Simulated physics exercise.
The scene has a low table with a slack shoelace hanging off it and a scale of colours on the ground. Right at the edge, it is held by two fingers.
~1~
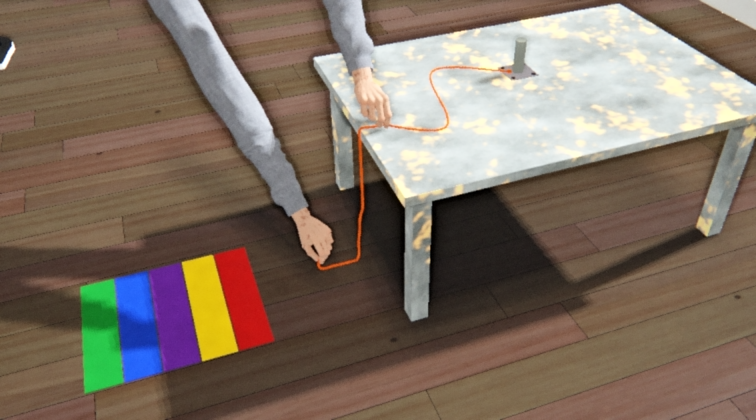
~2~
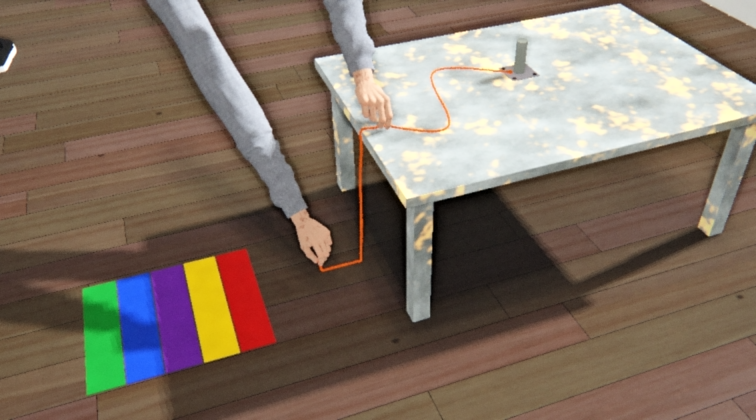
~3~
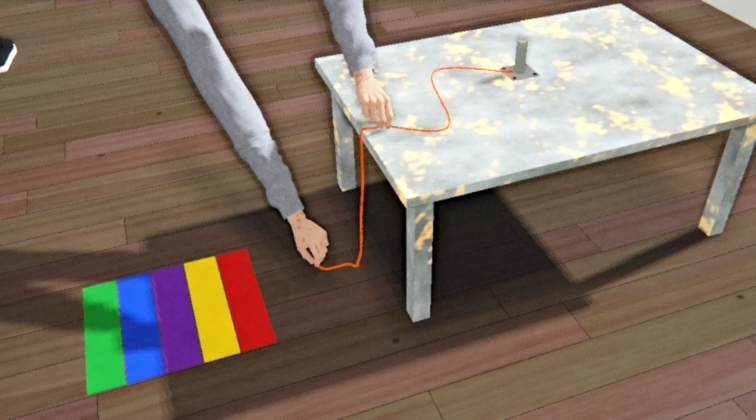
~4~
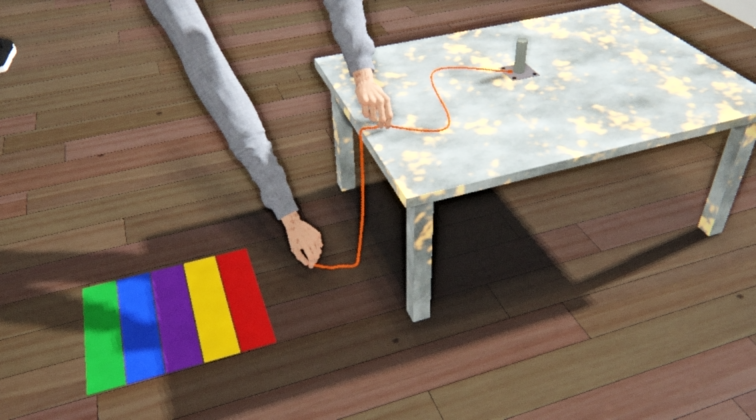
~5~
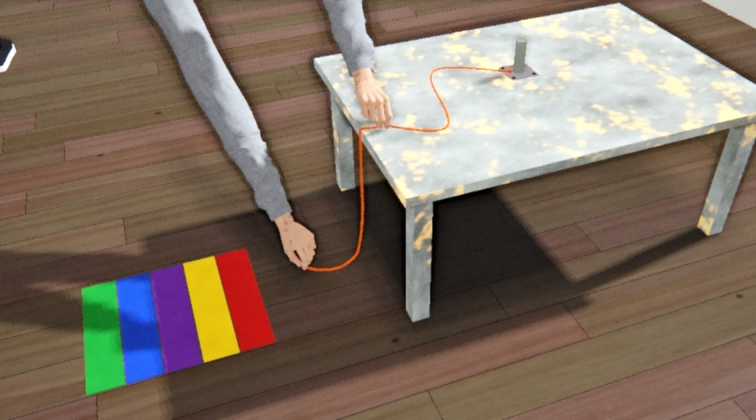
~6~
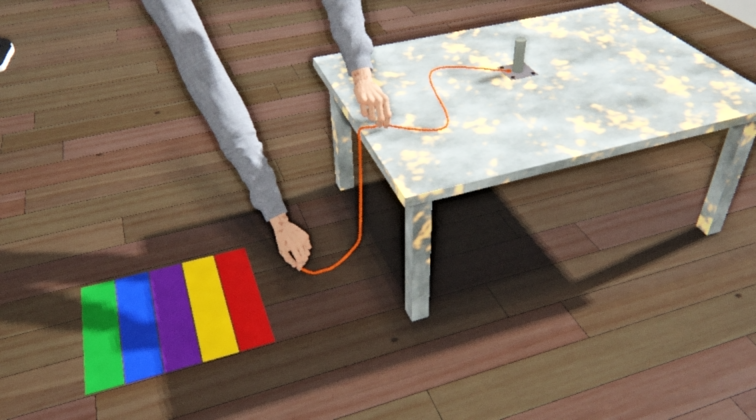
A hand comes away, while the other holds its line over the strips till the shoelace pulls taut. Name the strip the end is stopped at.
Green.
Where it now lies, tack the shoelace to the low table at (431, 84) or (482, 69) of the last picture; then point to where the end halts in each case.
In order, the pixels are (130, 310) and (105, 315).
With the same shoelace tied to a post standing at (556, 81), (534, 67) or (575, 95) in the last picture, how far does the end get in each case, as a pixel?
You'd find it around (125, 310), then (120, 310), and finally (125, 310).
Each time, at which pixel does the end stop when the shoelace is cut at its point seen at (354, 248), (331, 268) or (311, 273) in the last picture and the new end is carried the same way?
Try 1: (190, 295); try 2: (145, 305); try 3: (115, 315).
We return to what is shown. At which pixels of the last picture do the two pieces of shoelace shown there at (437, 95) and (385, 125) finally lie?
The first settles around (393, 104), the second around (289, 165).
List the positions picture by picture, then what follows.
End (319, 260); red (251, 327); yellow (216, 336); purple (179, 346); blue (141, 357); green (102, 367), in the first frame.
End (318, 262); shoelace through (474, 69) (433, 86) (449, 124) (373, 128) (360, 189) (361, 252), in the second frame.
End (315, 263), in the third frame.
End (309, 264); shoelace through (474, 69) (433, 85) (449, 123) (373, 128) (363, 189) (359, 252), in the fourth frame.
End (302, 266), in the fifth frame.
End (297, 266); shoelace through (473, 68) (432, 85) (448, 123) (371, 127) (361, 188) (352, 250), in the sixth frame.
A little later, end near (160, 302); over purple.
Next, end near (119, 312); over blue.
When it is tight, end near (93, 319); over green. The green one.
